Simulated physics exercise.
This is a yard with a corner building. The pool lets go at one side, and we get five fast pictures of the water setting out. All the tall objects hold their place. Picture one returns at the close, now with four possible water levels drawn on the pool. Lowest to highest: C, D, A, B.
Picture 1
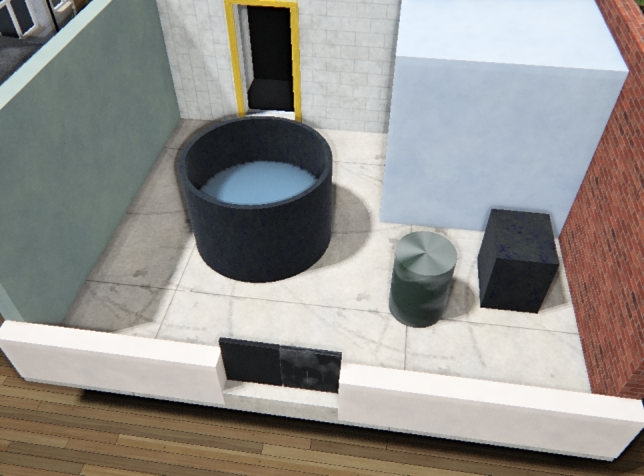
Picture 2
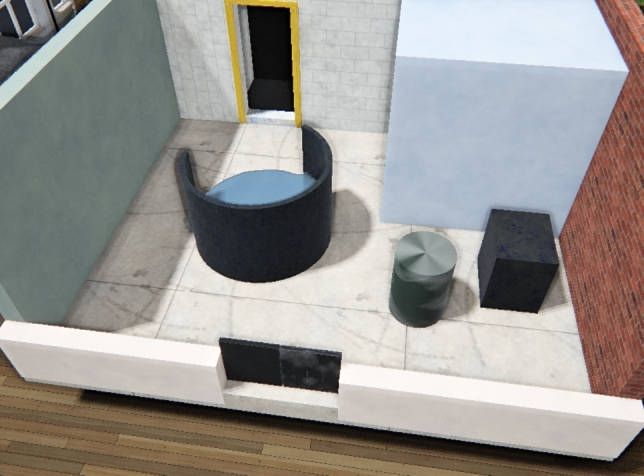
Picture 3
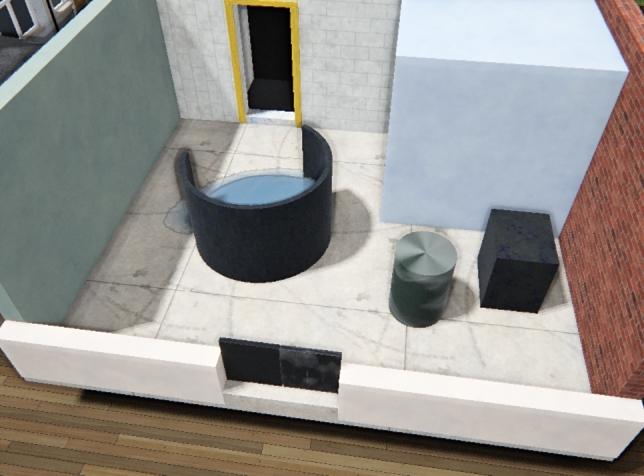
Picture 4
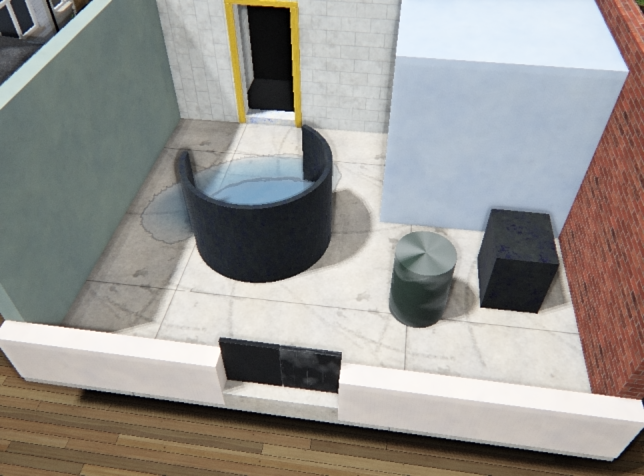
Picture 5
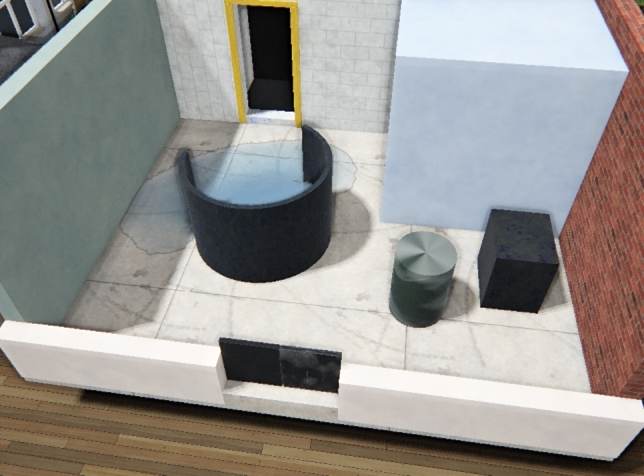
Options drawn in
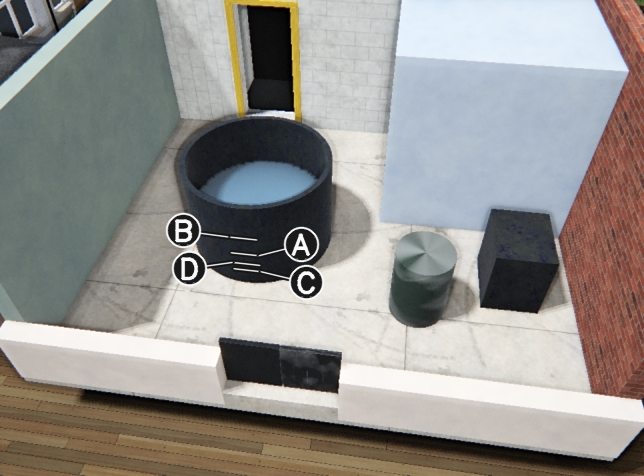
At first, a round dark pool of still blue water stands in a walled yard, near a yellow doorway, a gray-green drum and a black block. Then the back part of its wall vanishes, and water spreads thinly over the pale ground to the left, then also behind and to the right.
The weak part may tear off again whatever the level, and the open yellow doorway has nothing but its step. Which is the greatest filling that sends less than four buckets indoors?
That is mark D.
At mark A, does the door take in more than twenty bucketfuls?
No, less.
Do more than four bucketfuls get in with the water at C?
No, not at all.
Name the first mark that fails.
Here it is mark A.
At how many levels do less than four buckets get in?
Two.
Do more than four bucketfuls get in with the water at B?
Yes.
On the marked copy, A at (244, 254); B at (242, 238); C at (247, 270); D at (246, 263); from the bottom up C, D, A, B.
For mark A, about 8 bucketfuls get in.
For mark B, dozens of bucketfuls pour in.
For mark C, nothing gets over.
For mark D, a bucket or two gets in.
